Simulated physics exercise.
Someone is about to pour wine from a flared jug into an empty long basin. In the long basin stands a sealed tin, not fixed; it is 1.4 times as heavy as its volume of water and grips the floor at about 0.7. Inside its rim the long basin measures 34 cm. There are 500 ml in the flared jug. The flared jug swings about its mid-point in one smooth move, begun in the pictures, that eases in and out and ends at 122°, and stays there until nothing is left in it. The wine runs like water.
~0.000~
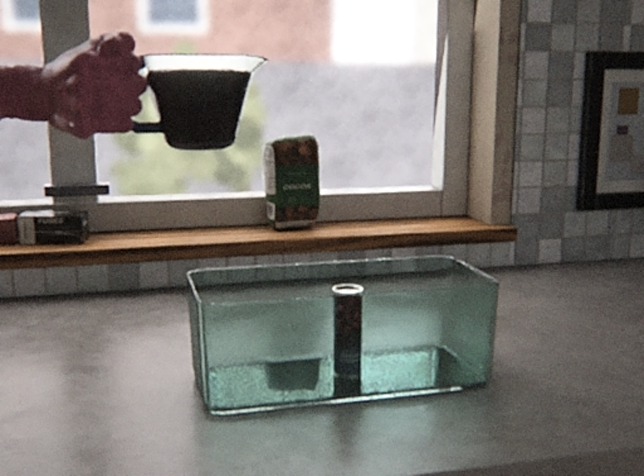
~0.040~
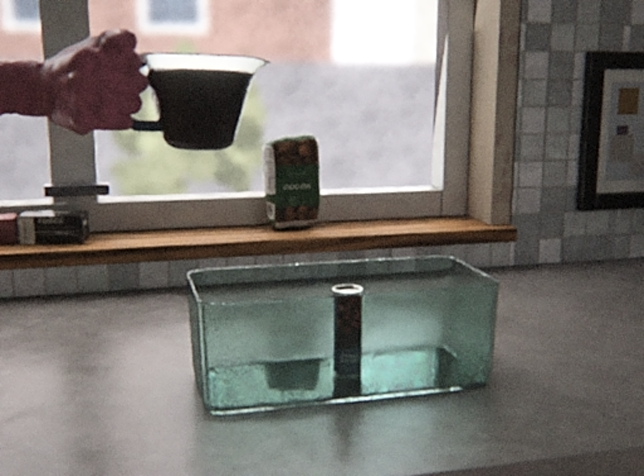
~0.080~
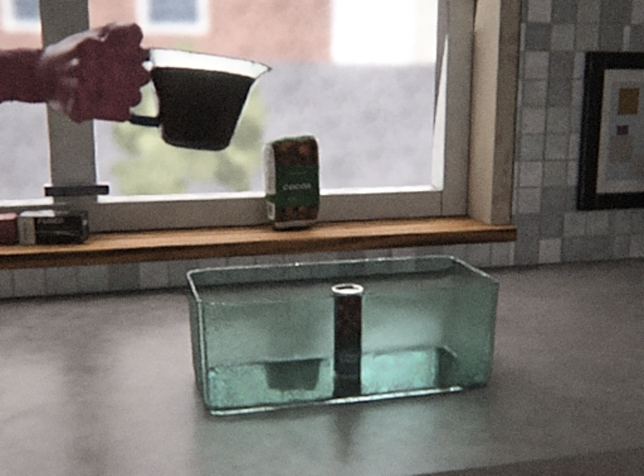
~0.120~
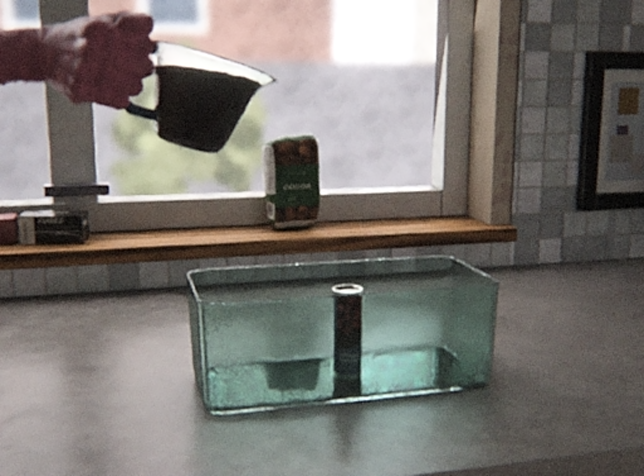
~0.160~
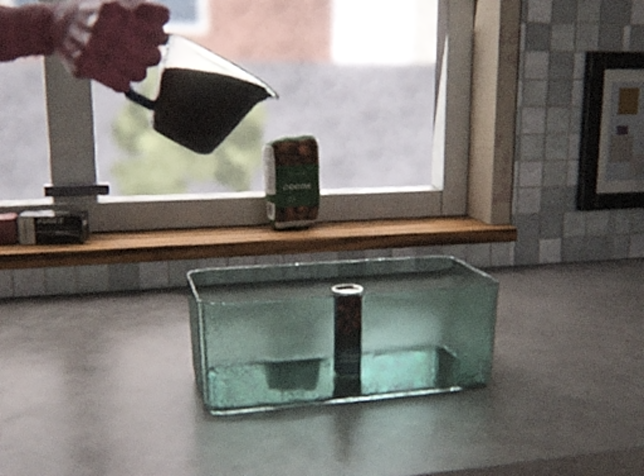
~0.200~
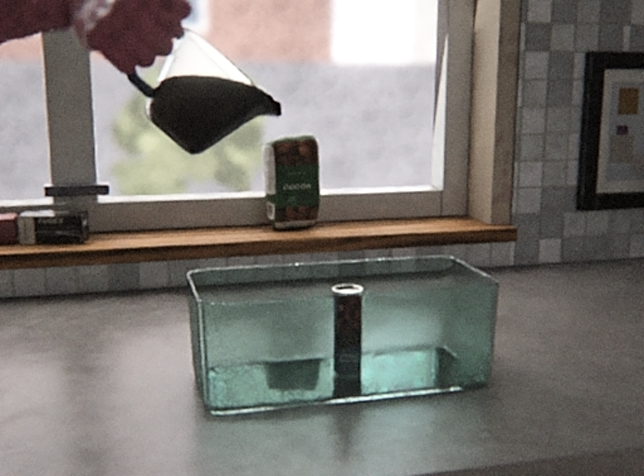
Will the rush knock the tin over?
The tin topples.
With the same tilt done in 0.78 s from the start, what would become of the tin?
The tin stays up.
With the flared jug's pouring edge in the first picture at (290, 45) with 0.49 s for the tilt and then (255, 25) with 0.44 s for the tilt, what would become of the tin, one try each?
First it remains upright; then it keeps standing.
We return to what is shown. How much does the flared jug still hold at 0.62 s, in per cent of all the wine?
Near 0 in a hundred.
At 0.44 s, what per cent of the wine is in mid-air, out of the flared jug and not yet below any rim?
Near 48 in a hundred.
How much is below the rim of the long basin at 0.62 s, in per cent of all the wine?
Some 90 per cent.
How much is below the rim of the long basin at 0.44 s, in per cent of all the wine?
Near 38 in a hundred.
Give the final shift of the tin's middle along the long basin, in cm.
About 8.0 cm.
Then, 0.44 s in, the tilt is 118° and 14 per cent is still to pour; the tin stands where it began.
Then, 0.62 s in, the tilt is 122° and 0 per cent is still to pour; the tin leans 16°.
Then, 0.80 s in, the tilt is 122° and 0 per cent is still to pour; the tin lies on its side.
Then, 1.00 s in, the tilt is 122° and 0 per cent is still to pour; the tin lies on its side.
Finally, the tin lies on its side.
